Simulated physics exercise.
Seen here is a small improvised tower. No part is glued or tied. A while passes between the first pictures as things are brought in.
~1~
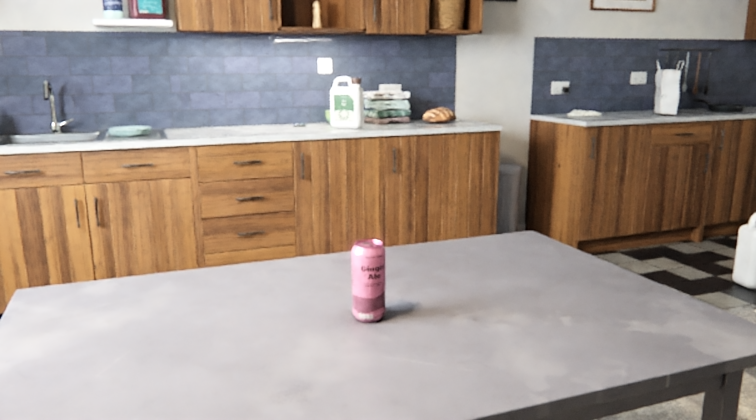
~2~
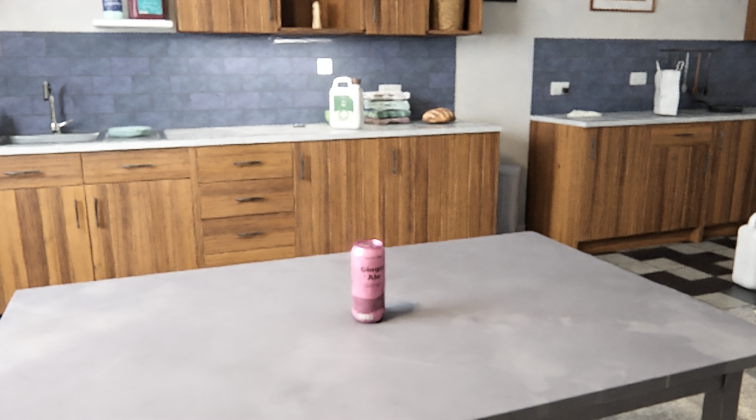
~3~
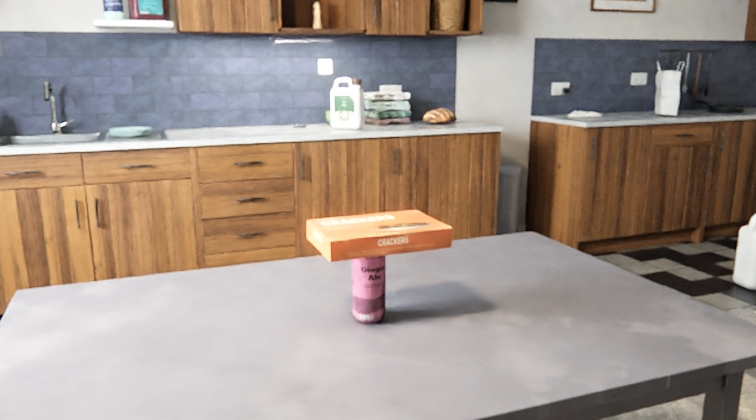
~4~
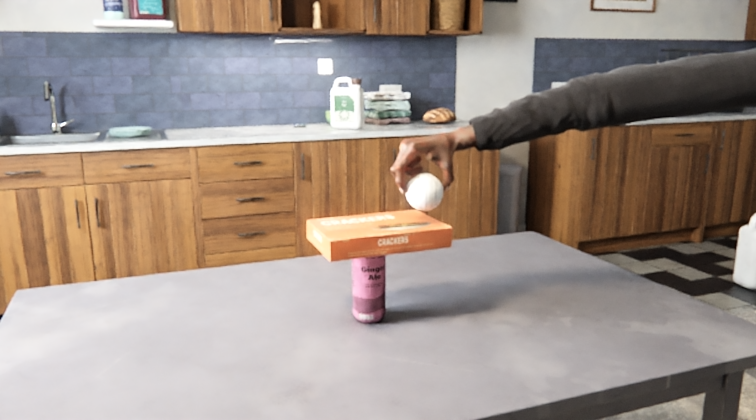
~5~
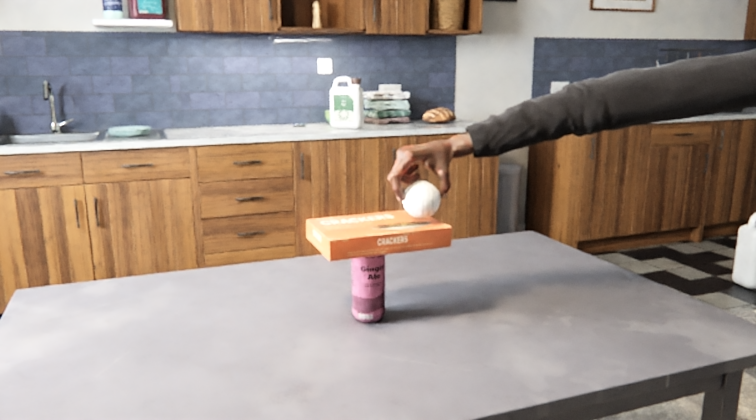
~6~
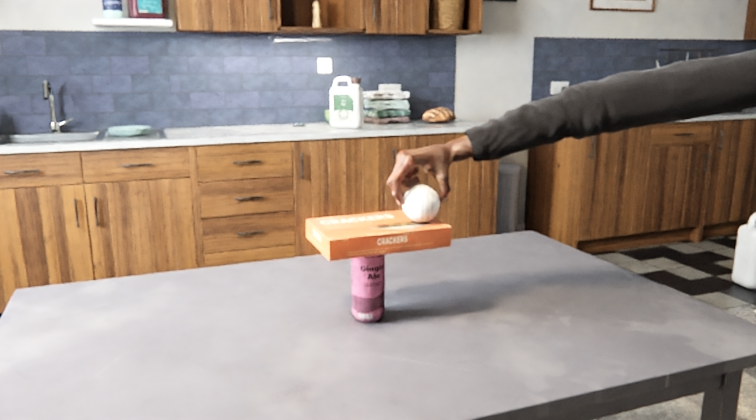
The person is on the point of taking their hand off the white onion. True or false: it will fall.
True.
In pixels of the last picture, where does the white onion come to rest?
Roughly at pixel (451, 297).
Then, 0.40 s on from there, white onion now fallen; orange packet turned 69° from how it was put.
Then, 0.50 s on from there, orange packet now fallen.
Then, 0.70 s on from there, things are still on the move.
In the end, fallen, white onion and orange packet; pink can unmoved. At the end, from the last picture's camera, white onion near (452, 297). The stack loses its balance.
